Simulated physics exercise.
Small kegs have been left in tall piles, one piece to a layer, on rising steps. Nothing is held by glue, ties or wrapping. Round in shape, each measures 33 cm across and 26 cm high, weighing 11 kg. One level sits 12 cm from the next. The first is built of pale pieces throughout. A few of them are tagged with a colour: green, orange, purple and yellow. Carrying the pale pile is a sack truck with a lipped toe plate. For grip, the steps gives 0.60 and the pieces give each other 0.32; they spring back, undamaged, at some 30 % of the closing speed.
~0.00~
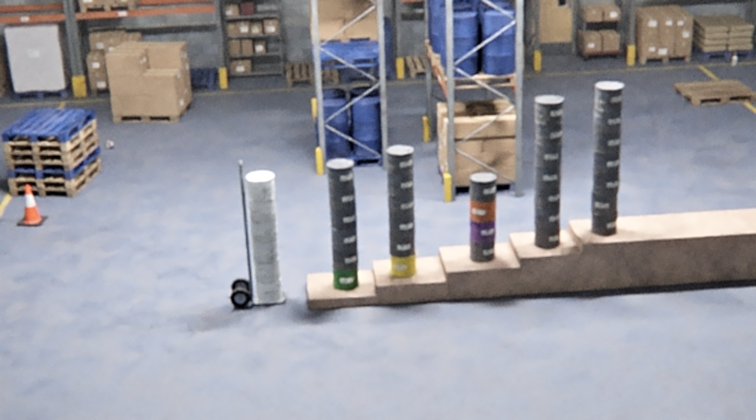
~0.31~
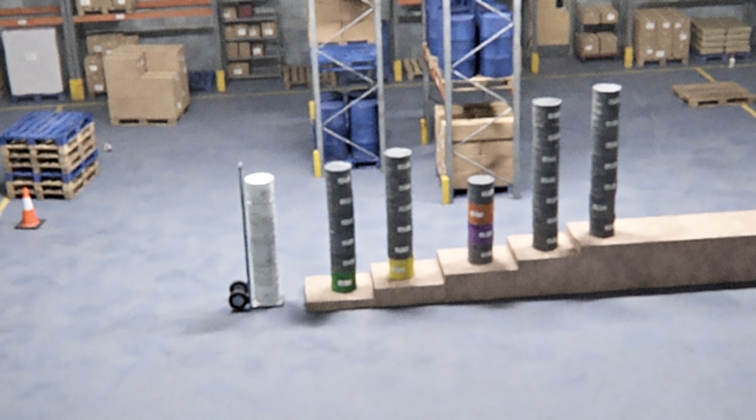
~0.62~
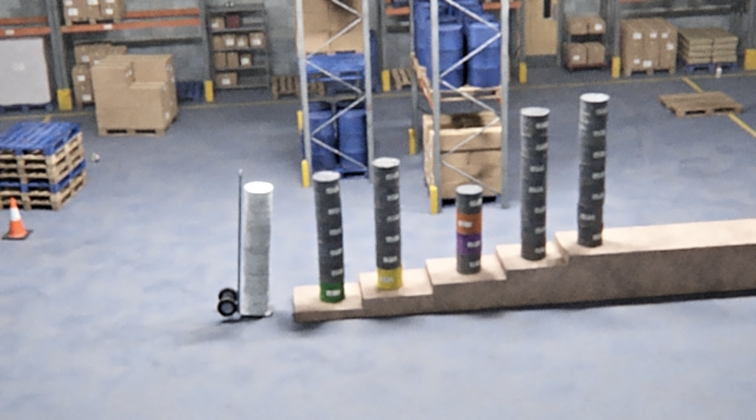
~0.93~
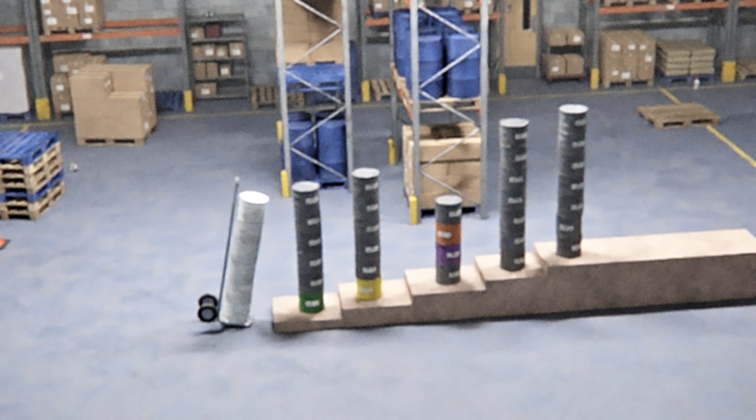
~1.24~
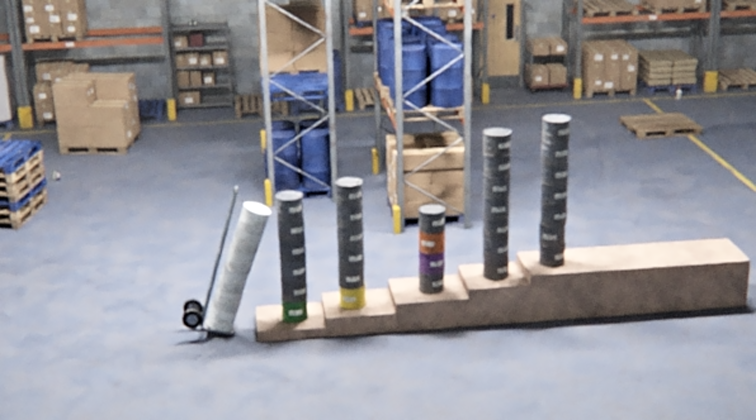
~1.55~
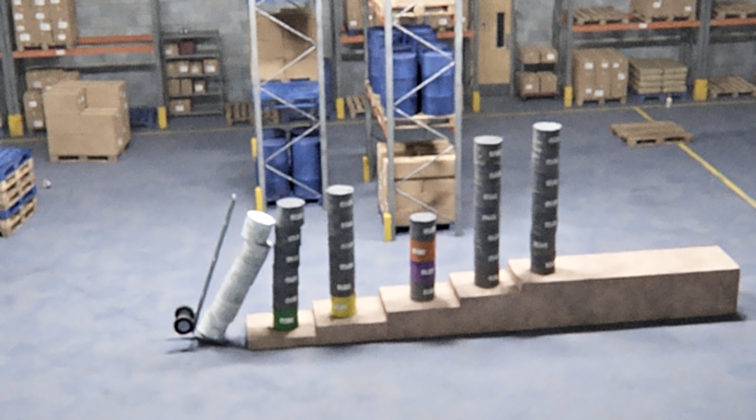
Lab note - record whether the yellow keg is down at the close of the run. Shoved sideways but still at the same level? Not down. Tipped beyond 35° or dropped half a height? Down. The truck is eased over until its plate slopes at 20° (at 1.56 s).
Result: Not down.
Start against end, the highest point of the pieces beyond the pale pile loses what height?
I make it close to 150 cm.
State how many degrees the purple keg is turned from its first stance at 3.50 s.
Measured against how it began, the tilt is near 40 degrees.
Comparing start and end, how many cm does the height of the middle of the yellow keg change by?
Net change: Some 0 cm lower.
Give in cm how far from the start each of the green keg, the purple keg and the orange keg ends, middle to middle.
Displacements: Green = 10, purple = 90, orange = 130 (cm).
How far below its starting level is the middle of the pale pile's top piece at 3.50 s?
About 120 cm.
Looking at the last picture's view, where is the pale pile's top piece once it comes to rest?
(383, 293).
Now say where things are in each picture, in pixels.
In the first frame (each place is the centre of the face we see best; the camera pans a little), truck frame (243, 195) 0° forward; yellow keg (404, 267); purple keg (485, 232); orange keg (485, 212); the others all in place.
Truck frame (242, 198) 1° forward; yellow keg (402, 270), in the second frame.
Truck frame (240, 205) 5° forward, top of the pale pile leaning 5°; yellow keg (391, 279); the others all in place, in the third frame.
Truck frame (233, 213) 12° forward, top of the pale pile leaning 12°; yellow keg (370, 290); the others all in place, in the fourth frame.
Truck frame (229, 221) 17° forward, top of the pale pile leaning 20°; yellow keg (354, 299); the others all in place, in the fifth frame.
Truck frame (226, 229) 20° forward, top of the pale pile leaning 21°; yellow keg (345, 307); green keg (286, 320); orange keg (425, 252); 3 have shifted, in the sixth frame.
By 3.50 s, 6 of the pale pile down; 12 of the 30 other kegs down; yellow keg tilted 22°; purple keg tilted 45°, 9 cm lower.
By 5.44 s, 5 of the pale pile down; 25 of the 30 other kegs down; yellow keg moved 27 cm; purple keg upside down.
When it is over (8.0 s), 5 of the pale pile down; 25 of the 30 other kegs down; yellow keg moved 27 cm; purple keg upside down; orange keg on its side. In pixels of the last frame, middles, yellow keg near (339, 311), purple keg near (429, 296).
